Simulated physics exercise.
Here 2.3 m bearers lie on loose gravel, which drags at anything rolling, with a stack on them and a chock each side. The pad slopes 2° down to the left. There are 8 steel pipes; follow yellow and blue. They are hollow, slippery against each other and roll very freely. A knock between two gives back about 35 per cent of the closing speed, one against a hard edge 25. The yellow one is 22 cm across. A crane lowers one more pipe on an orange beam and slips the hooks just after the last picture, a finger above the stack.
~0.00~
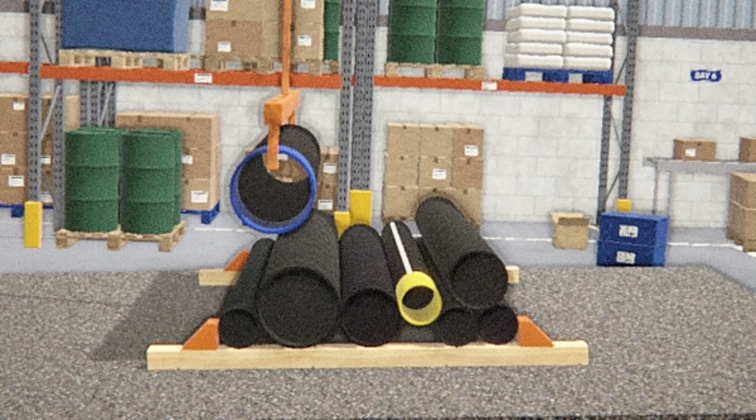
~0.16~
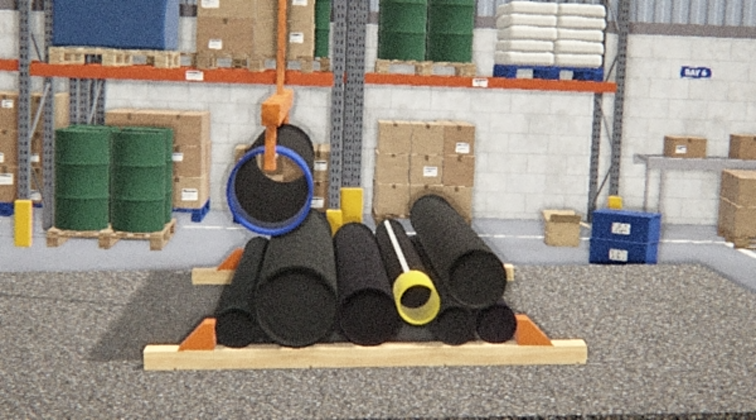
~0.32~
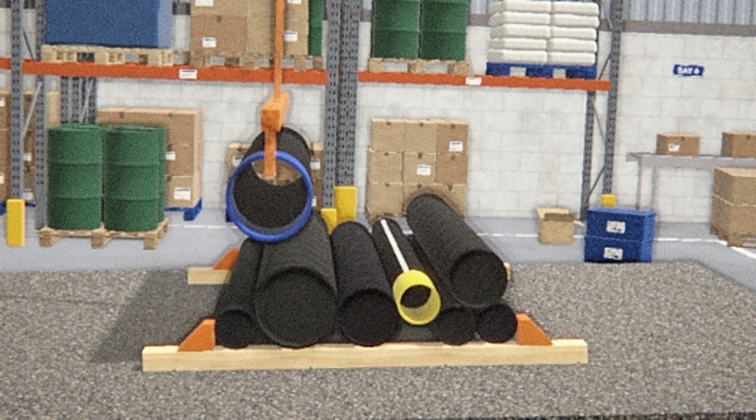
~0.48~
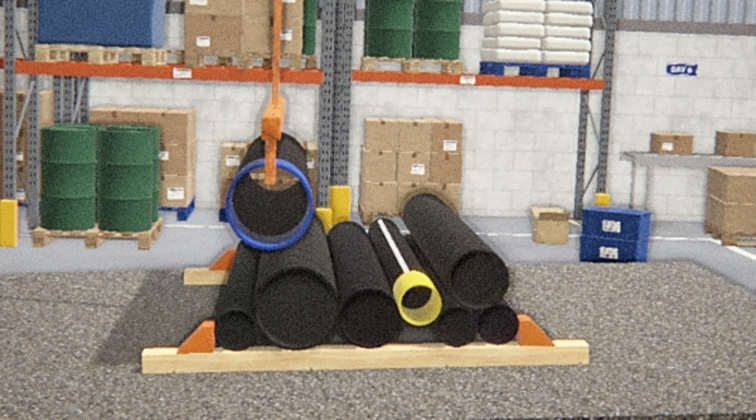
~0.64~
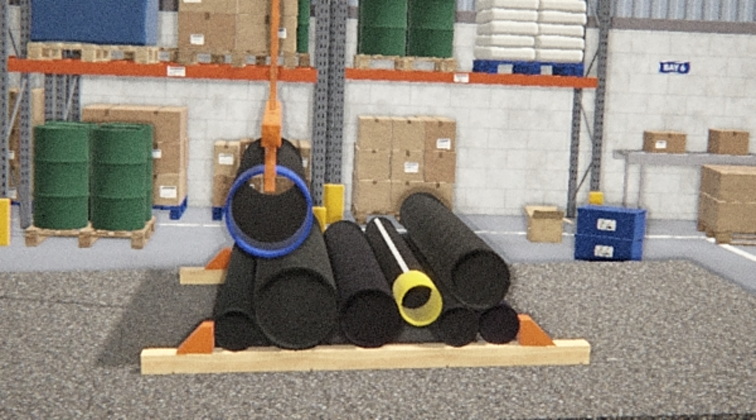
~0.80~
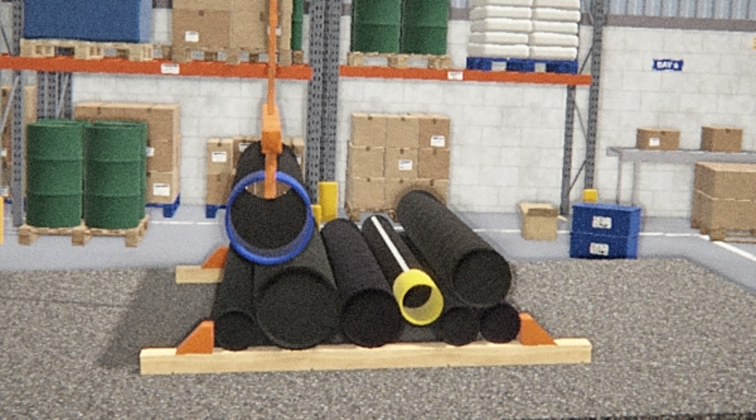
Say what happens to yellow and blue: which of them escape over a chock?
The yellow pipe remains between the chocks, the blue gets past a chock.
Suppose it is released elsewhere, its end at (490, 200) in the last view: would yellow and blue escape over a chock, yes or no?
Then yellow no, blue yes.
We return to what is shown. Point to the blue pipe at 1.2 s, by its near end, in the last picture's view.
Around (245, 239).
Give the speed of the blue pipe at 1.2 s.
Roughly 0.9 m/s.
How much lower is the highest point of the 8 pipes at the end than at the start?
About 50 cm.
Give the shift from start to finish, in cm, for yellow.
About: Yellow 0.
Then, 1.2 s in, yellow is up on others, 50 cm inside the right chock; blue is up on others, 15 cm inside the left chock, rolling left; 0 off the stack.
Then, 1.6 s in, blue is beyond the left chock, rolling left; still the same for yellow; 1 off the stack.
In the end (3.0 s), yellow is up on others, 50 cm inside the right chock; blue is beyond the left chock; 1 off the stack.
